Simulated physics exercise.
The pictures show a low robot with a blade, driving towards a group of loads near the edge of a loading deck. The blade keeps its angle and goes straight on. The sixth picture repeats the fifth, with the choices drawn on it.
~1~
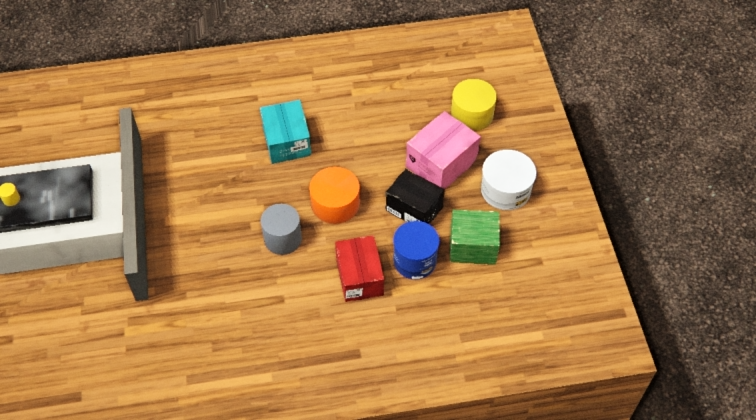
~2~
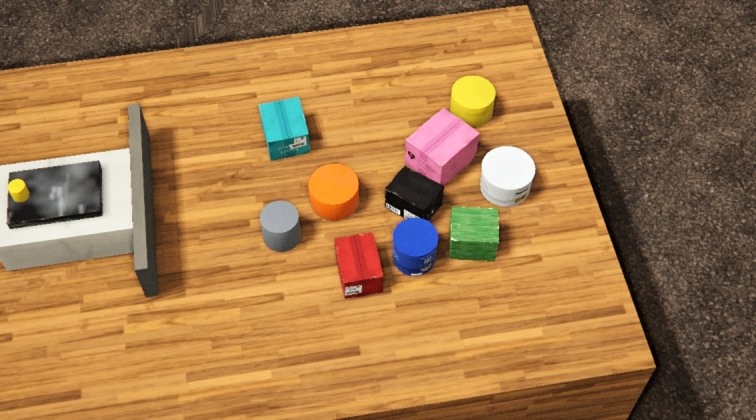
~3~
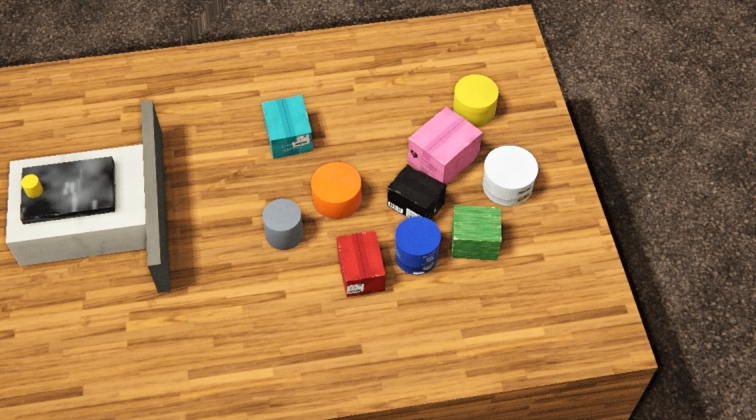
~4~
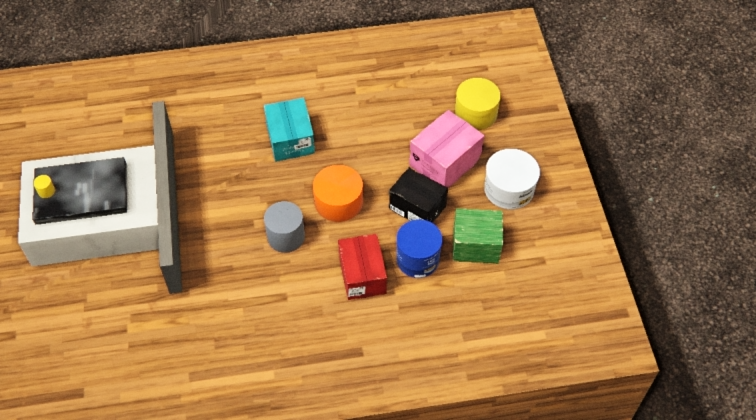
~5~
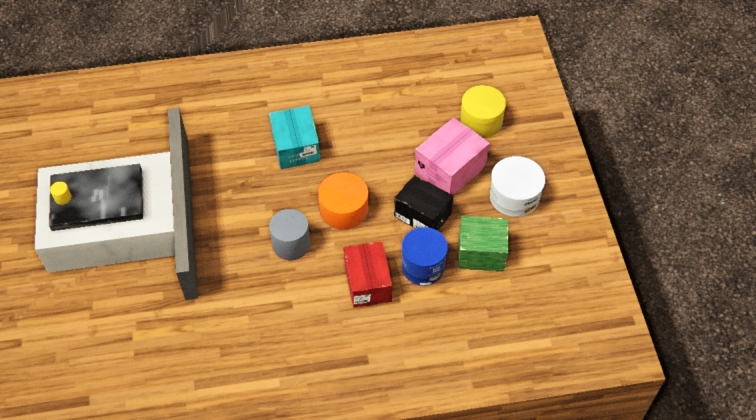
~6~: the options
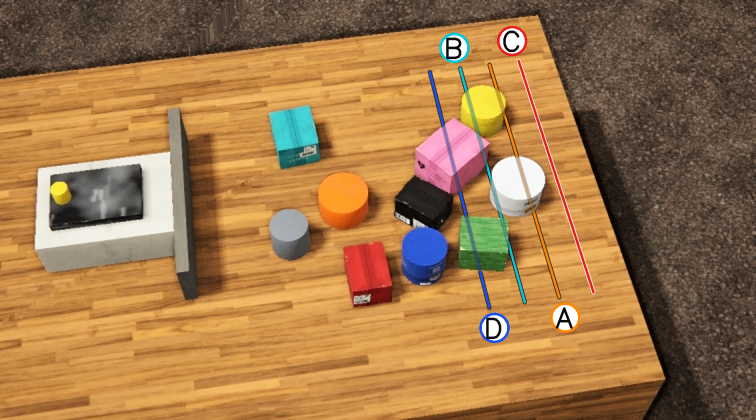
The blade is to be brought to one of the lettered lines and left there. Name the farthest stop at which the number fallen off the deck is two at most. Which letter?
No third one falls up to A.
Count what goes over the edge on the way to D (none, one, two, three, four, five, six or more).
By then, none.
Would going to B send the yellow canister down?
By then, no.
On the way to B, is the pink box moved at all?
Yes.
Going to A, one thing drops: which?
The white pail goes over.
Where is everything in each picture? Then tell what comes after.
Black parcel (414, 200); pink box (443, 152); white pail (507, 181), in the first frame.
Robot (62, 192); turquoise parcel (285, 129), in the second frame.
Robot (76, 188); green crate (476, 233), in the third frame.
Robot (88, 188); orange canister (339, 194), in the fourth frame.
Robot (103, 195); red parcel (367, 274); black parcel (423, 206); pink box (451, 158), in the fifth frame.
On the marked copy, A at (522, 171); B at (490, 176); C at (553, 167); D at (457, 180).
With A. Early on, robot (231, 178); turquoise parcel (324, 134); grey canister (336, 230).
Further on, robot (356, 162); white pail (530, 183); green crate (533, 233).
At the end, robot (452, 150); white pail over the edge; pink box (581, 125); one fallen.
As for the rest, B is within the limit but short; C drops four; D is within the limit but short.
